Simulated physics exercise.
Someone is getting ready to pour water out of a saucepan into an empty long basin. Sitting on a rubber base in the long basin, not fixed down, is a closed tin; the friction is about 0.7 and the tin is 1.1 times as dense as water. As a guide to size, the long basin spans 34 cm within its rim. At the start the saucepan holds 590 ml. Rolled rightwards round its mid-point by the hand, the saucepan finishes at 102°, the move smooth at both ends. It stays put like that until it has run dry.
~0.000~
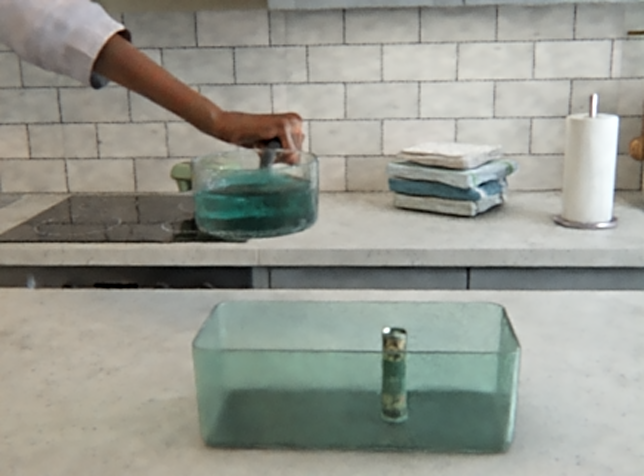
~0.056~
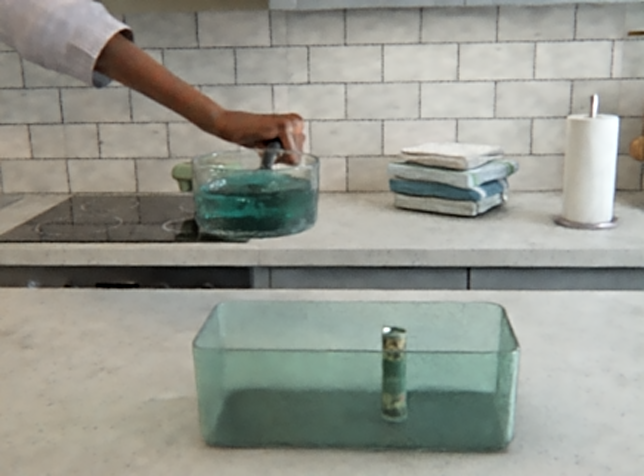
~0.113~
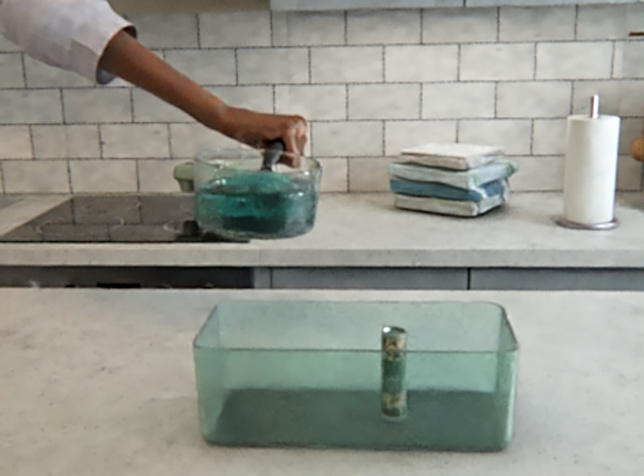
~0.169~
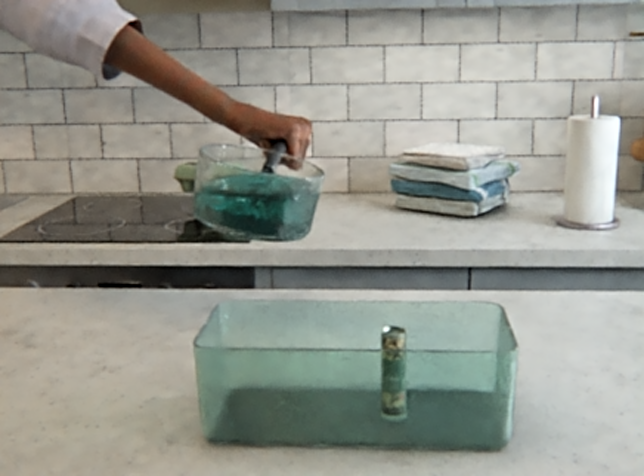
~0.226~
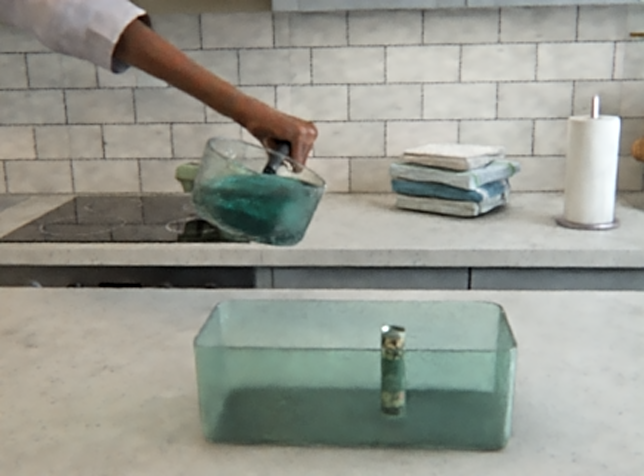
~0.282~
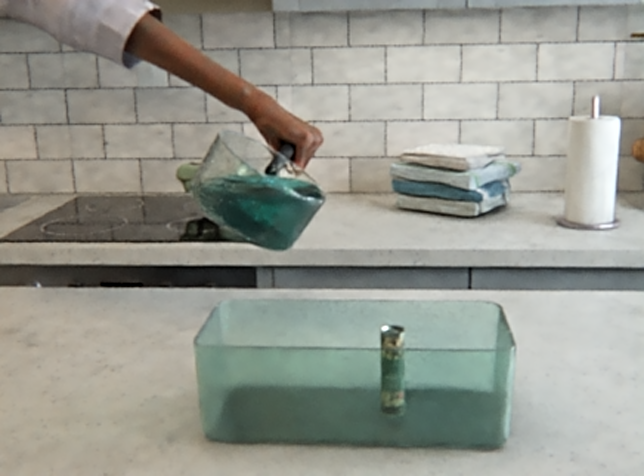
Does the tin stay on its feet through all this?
No.
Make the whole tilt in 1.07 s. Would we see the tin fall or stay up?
In that case the tin stays vertical.
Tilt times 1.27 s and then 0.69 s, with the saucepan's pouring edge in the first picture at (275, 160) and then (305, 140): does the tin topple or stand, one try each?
In the first try it remains standing; in the second it comes down.
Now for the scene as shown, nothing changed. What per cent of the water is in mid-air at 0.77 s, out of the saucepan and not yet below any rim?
Airborne share: Near 10 %.
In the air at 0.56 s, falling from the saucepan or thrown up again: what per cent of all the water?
46 %.
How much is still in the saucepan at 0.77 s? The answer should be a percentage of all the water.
Around 8 in a hundred is still there.
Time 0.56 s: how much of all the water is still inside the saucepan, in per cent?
About 34 per cent.
After 0.56 s the tilt is 90° and 33 per cent is still to pour; the tin stands where it began.
After 0.77 s the tilt is 102° and 8 per cent is still to pour; the tin leans 6°.
After 0.99 s the tilt is 102° and 1 per cent is still to pour; the tin leans 14°.
After 1.22 s the tilt is 102° and 0 per cent is still to pour; the tin leans 35°.
In the end the tin lies on its side.
